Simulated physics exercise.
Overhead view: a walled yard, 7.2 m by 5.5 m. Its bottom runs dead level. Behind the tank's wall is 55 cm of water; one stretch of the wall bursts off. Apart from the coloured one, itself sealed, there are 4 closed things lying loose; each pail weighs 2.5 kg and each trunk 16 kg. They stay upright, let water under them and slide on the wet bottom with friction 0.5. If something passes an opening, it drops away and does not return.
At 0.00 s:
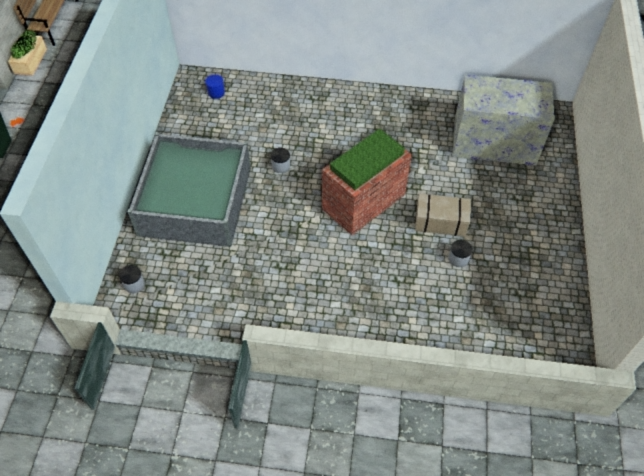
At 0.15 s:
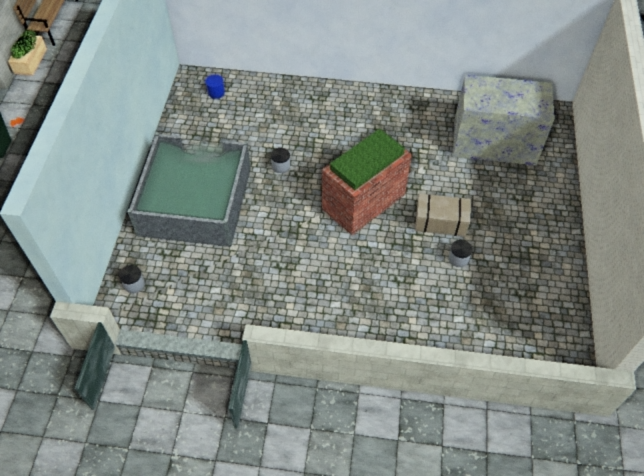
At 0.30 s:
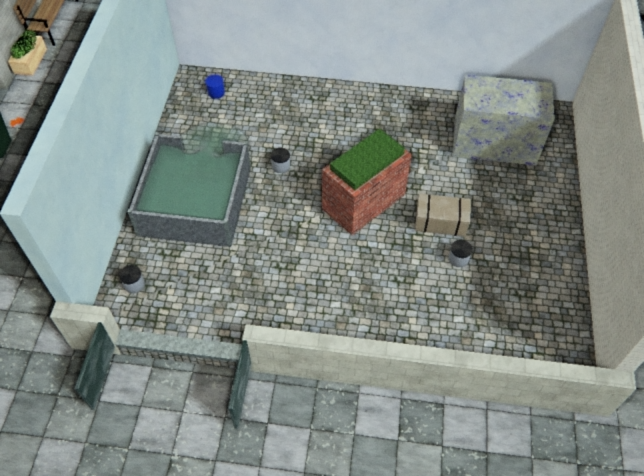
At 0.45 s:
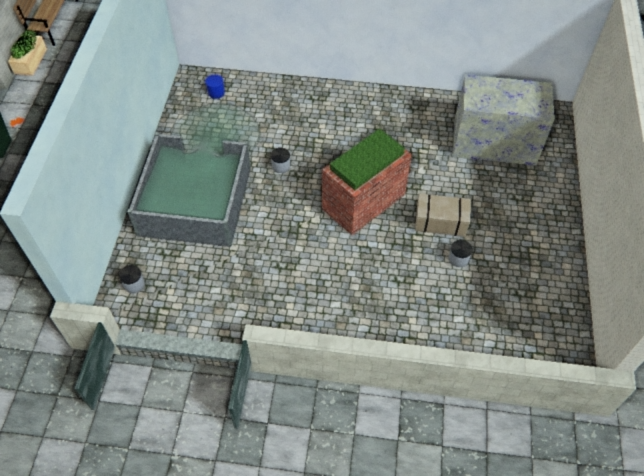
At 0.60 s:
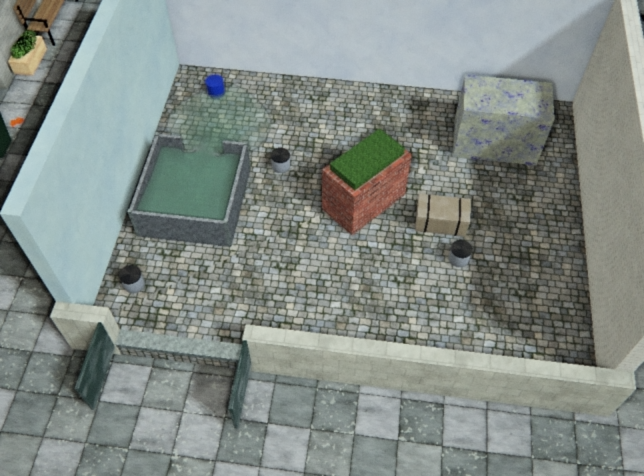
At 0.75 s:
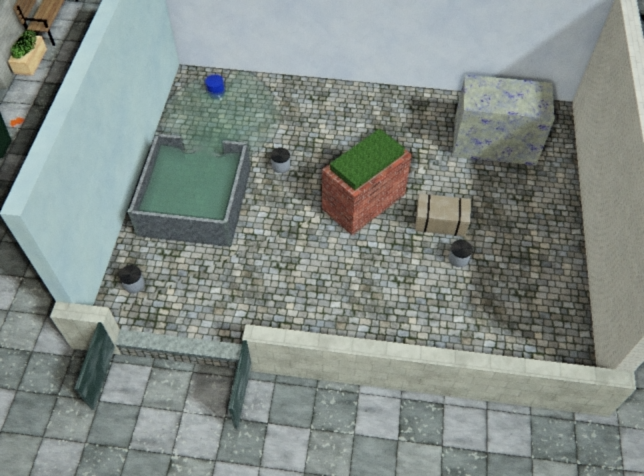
Water spilled from the back of a grey tank in a walled yard and spread thinly across the paving around the blue pail, while the pail and the other objects stayed still.
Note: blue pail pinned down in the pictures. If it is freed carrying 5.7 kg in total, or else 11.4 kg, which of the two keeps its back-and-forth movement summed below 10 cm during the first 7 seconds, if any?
Watching this, I'd bet no version stays within bounds.
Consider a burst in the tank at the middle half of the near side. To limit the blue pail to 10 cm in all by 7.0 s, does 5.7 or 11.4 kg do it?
So the lighter pick works.
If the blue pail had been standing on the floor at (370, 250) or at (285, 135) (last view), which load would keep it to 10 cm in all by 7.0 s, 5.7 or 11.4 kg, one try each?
First spot: Light mass works; second spot: Light mass works.
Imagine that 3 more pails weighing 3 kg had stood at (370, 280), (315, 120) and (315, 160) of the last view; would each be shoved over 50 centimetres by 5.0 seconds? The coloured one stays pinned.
Within it, beyond it, within it.
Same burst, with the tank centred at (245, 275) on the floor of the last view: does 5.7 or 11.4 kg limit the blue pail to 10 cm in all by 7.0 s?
In that case, simply put, the heavier one is needed.
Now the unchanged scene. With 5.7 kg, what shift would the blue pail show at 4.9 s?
It would be some 100 cm from its spot.
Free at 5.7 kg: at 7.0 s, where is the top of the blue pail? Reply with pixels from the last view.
It should be close to (366, 81) in the last view.
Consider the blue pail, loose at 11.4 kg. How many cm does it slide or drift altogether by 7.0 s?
About 200 cm.
After 1.4 s the blue pail would be 55 cm from its start with 5.7 kg and 47 cm from its start with 11.4 kg; 14 cm of water round it then.
After 3.1 s the blue pail would be 11 cm from its start with 5.7 kg and 41 cm from its start with 11.4 kg; 14 cm of water round it then.
After 4.9 s the blue pail would be 92 cm from its start with 5.7 kg and 87 cm from its start with 11.4 kg; 9 cm of water round it then.
After 7.0 s the blue pail would be 270 cm from its start with 5.7 kg and 88 cm from its start with 11.4 kg; 7 cm of water round it then.
